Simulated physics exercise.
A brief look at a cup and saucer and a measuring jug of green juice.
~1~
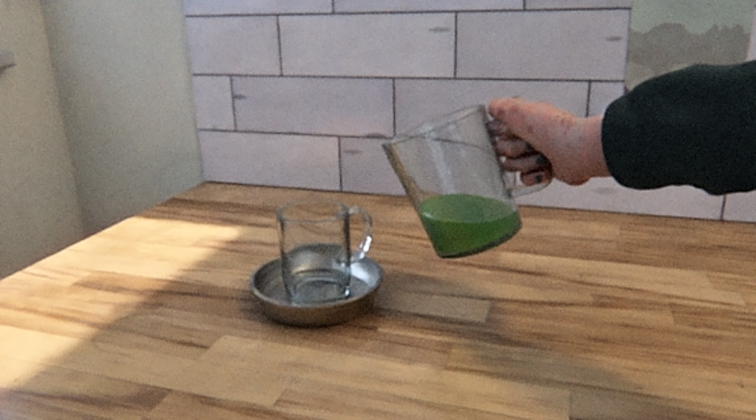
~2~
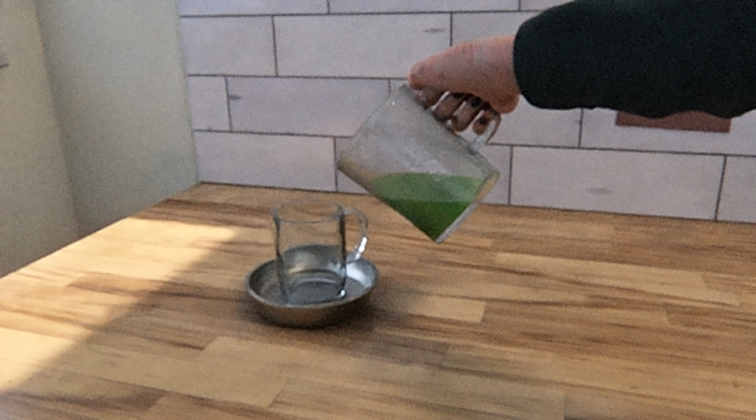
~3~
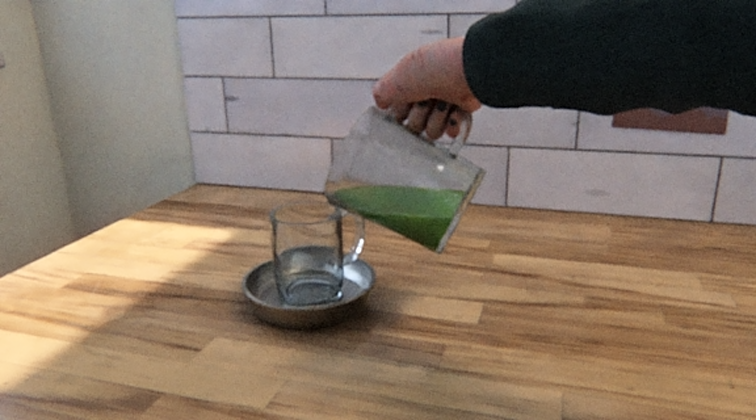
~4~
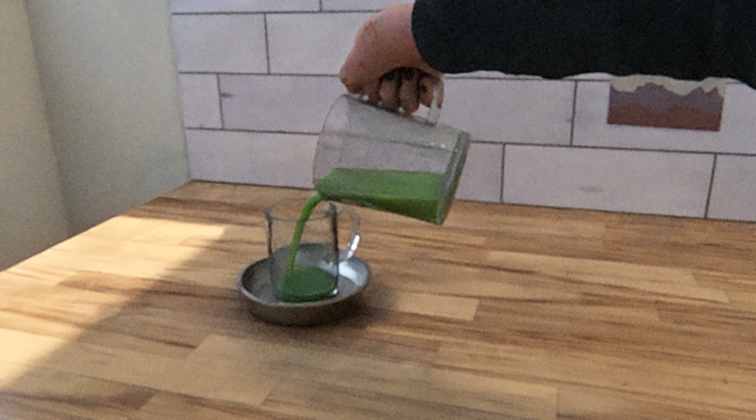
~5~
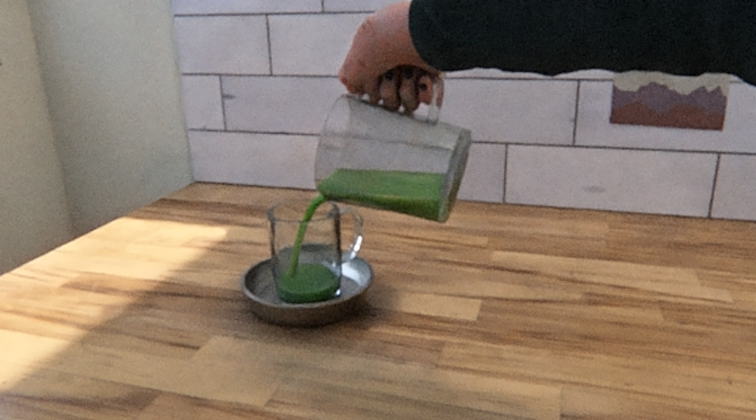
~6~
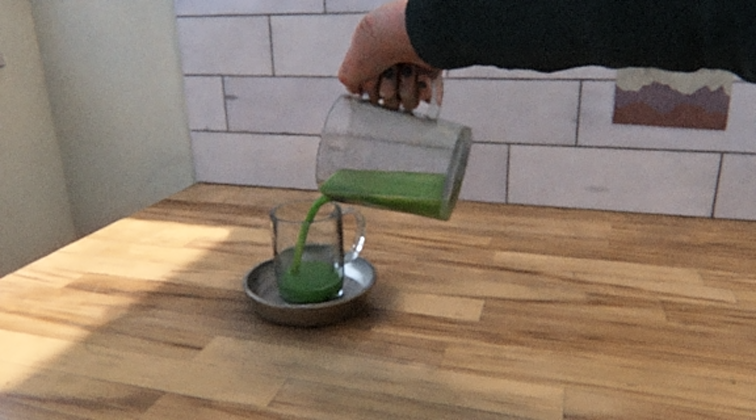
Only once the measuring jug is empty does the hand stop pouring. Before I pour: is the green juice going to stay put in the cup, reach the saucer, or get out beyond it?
The cup will manage it alone, I think.
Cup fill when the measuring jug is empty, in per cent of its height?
The level settles at around 55 per cent of the cup's height.
Next, the cup is about a third full; the saucer is dry.
After that, the cup is about half full; the saucer is dry.
Finally, the cup is about half full; the saucer is dry.
